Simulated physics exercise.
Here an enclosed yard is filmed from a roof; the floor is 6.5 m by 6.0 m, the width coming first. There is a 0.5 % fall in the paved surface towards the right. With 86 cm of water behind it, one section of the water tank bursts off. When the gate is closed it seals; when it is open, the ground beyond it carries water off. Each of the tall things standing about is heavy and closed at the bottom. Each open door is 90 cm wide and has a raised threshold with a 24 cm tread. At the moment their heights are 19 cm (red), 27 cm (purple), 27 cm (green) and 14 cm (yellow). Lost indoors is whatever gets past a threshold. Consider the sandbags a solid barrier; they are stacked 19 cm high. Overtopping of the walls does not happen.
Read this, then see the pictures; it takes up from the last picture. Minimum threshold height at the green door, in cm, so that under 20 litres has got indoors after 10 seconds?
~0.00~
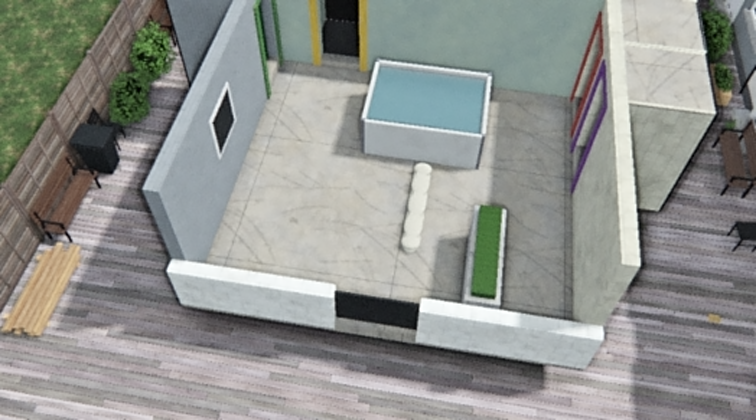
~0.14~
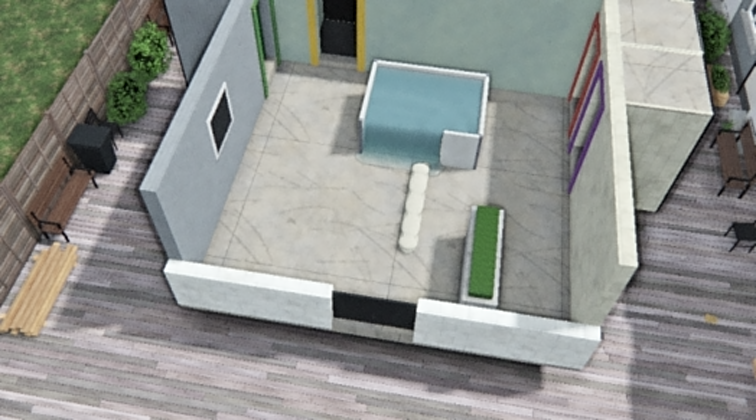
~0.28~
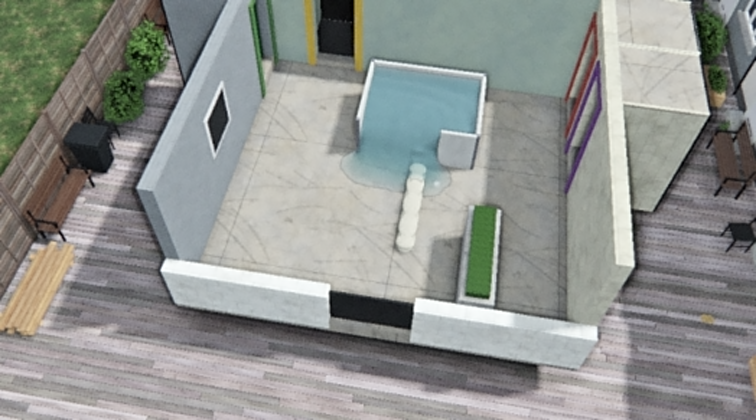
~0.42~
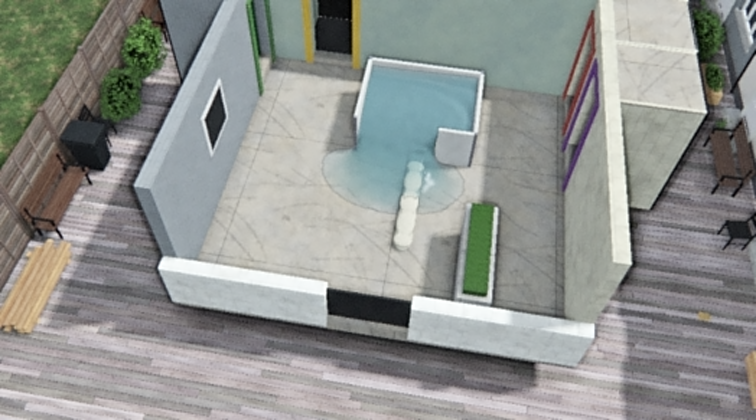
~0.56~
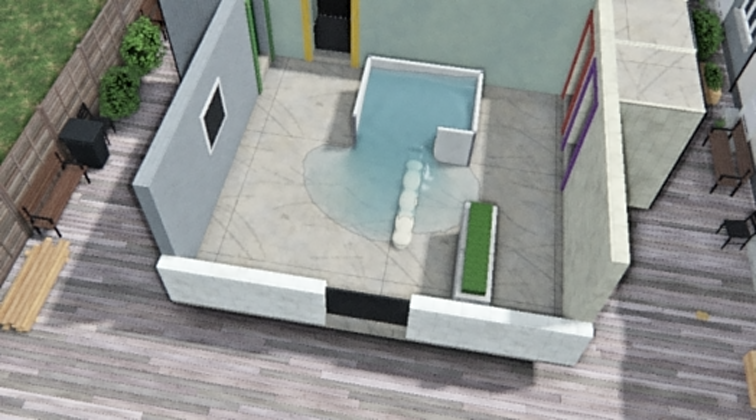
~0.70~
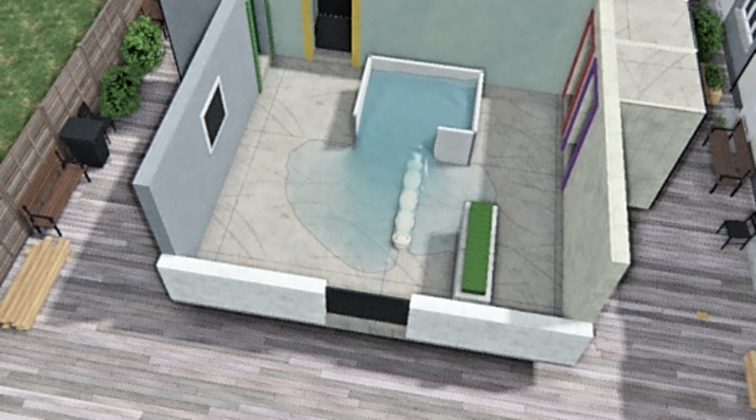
Approx. 11 cm.
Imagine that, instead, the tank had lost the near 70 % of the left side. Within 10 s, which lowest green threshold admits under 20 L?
You'd want it roughly 31 centimetres tall.
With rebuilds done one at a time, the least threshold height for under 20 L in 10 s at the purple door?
The purple door needs around 9.0 cm.
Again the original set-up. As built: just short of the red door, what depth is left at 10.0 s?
The depth there is around 9.0 cm.
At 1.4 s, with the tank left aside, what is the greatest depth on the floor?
46 cm.
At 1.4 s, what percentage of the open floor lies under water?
Wet share: Near 45 %.
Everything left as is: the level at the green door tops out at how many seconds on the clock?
Peak time: Around 7.5 s.
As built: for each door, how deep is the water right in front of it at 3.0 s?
Door by door in centimetres - red 0, purple 1, green 0, yellow 0.
After 1.4 s water covers 45 % of the floor, deepest (46 cm) near (409, 162); it has not reached the green door.
After 3.0 s water covers 55 % of the floor, deepest (37 cm) near (248, 291); it has not reached the green door.
After 10.0 s water covers 95 % of the floor, deepest (14 cm) near (509, 170); 11 cm at the green door, 0 litres in over its 27 cm threshold.
At the green door as built, the water arrived by 4.4 s and peaked near 15 cm at 7.4 s.
With a threshold of 10 cm, 30 litres would have come in within the 10 s; with 13.5 cm, 7 litres. So under 20 litres takes about 11 cm.
